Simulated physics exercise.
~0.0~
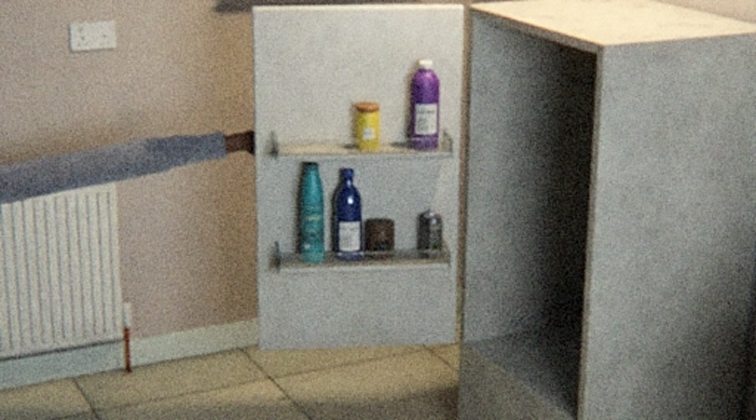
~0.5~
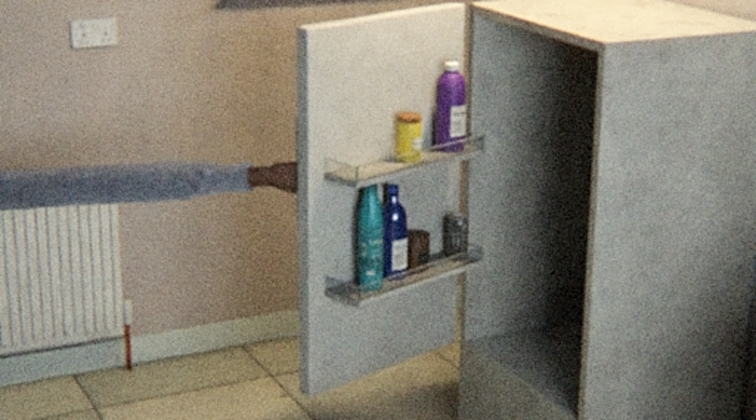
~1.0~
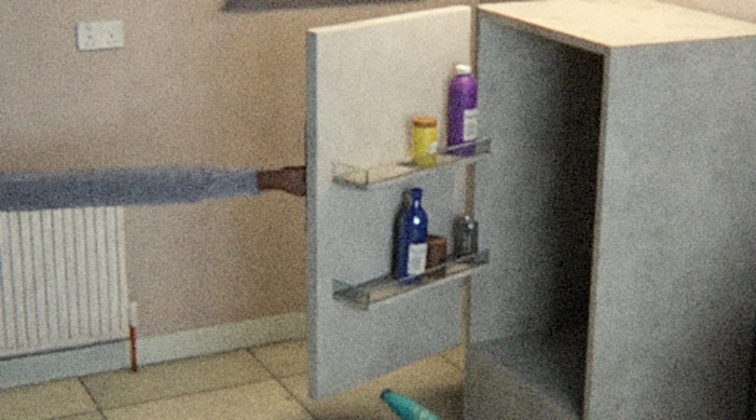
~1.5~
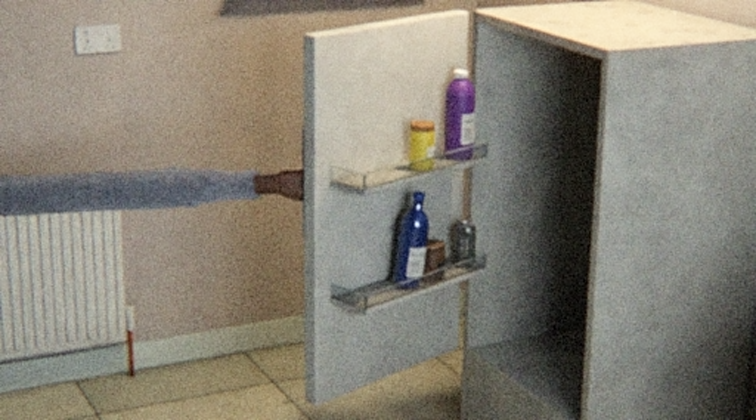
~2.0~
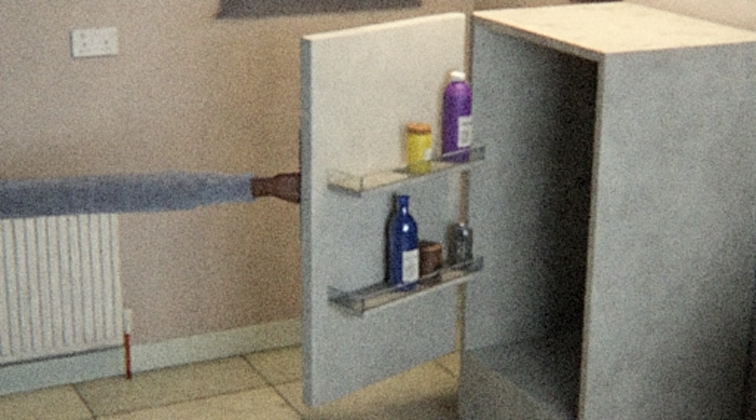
A turquoise bottle toppled off the lower rack of a cabinet door and dropped to the floor as a sleeved arm swung the door partway and it stopped, while the blue and purple bottles, two jars and grey can stayed upright on the racks.
